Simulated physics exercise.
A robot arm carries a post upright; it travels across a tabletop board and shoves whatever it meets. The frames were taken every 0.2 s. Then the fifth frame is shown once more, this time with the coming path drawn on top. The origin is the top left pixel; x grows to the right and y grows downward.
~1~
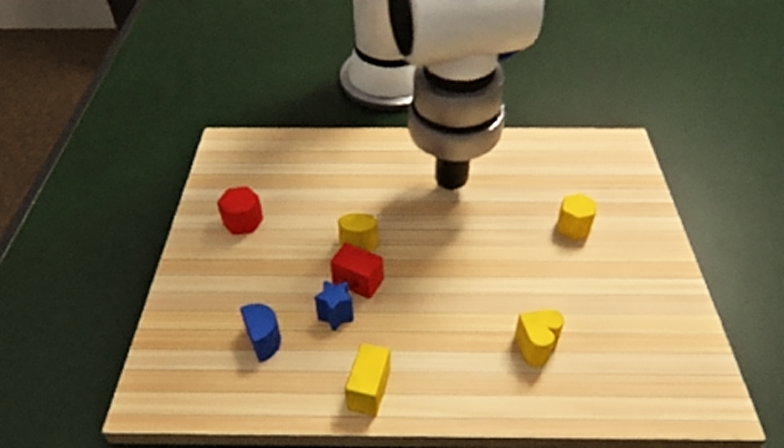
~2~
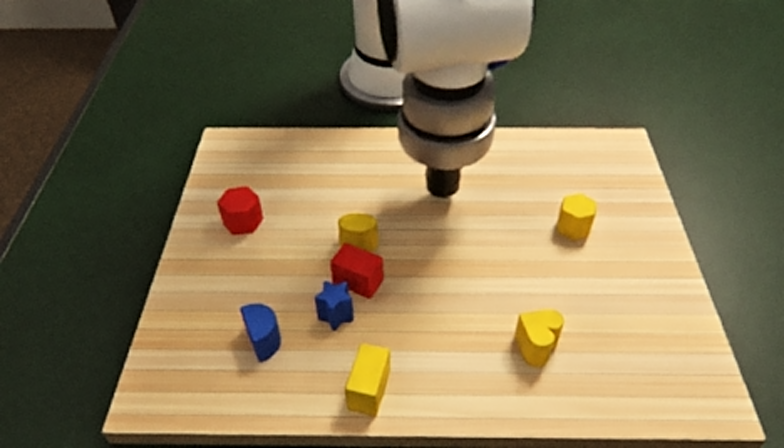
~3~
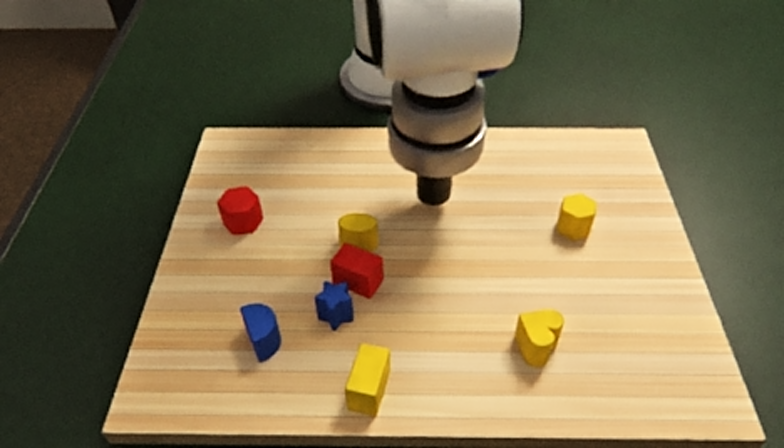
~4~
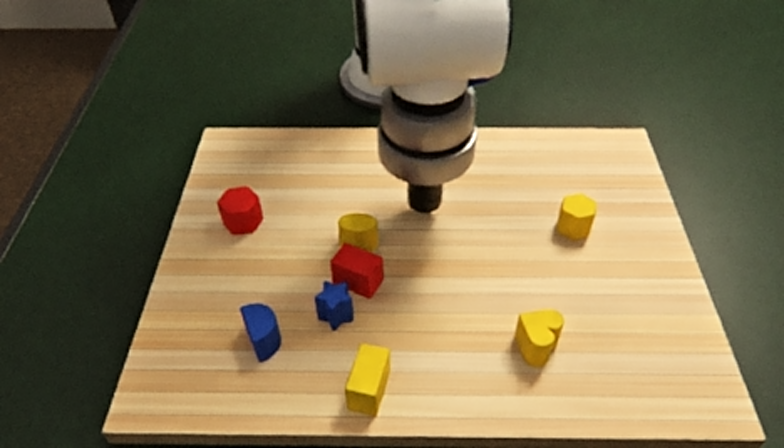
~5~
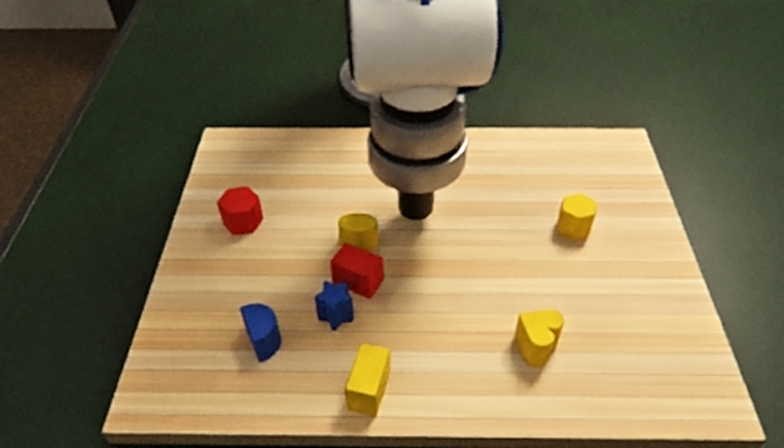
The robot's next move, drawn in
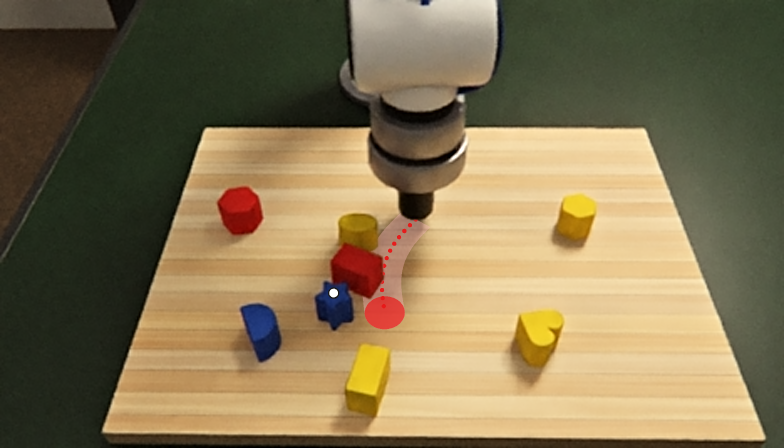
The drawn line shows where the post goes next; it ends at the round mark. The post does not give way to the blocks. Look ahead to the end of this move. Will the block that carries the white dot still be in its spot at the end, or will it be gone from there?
It moves.
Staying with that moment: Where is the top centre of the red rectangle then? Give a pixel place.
It should be at (345, 272) by then.
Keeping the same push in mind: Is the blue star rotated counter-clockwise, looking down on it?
It seems so.
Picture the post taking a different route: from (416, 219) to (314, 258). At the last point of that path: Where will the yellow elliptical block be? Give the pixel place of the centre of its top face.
Expect it around (282, 252).
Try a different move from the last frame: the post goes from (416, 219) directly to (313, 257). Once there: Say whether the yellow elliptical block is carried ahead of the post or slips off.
It is still in front.
The drawn path runs from (416, 219) over (393, 245) and (382, 277) to (385, 312); the dot is on the blue star.
The first path, step by step. One third of the way, post (393, 234); yellow elliptical block (354, 222).
Two thirds of the way, post (382, 266); blue star (330, 296); red rectangle (350, 267), turned 30° clockwise; yellow elliptical block (351, 225), turned 30° clockwise.
At the end, post (384, 302); blue star (322, 299), turned 25° anticlockwise; red rectangle (345, 272), turned 55° clockwise; yellow elliptical block (351, 225), turned 30° clockwise; yellow rectangle not moved.
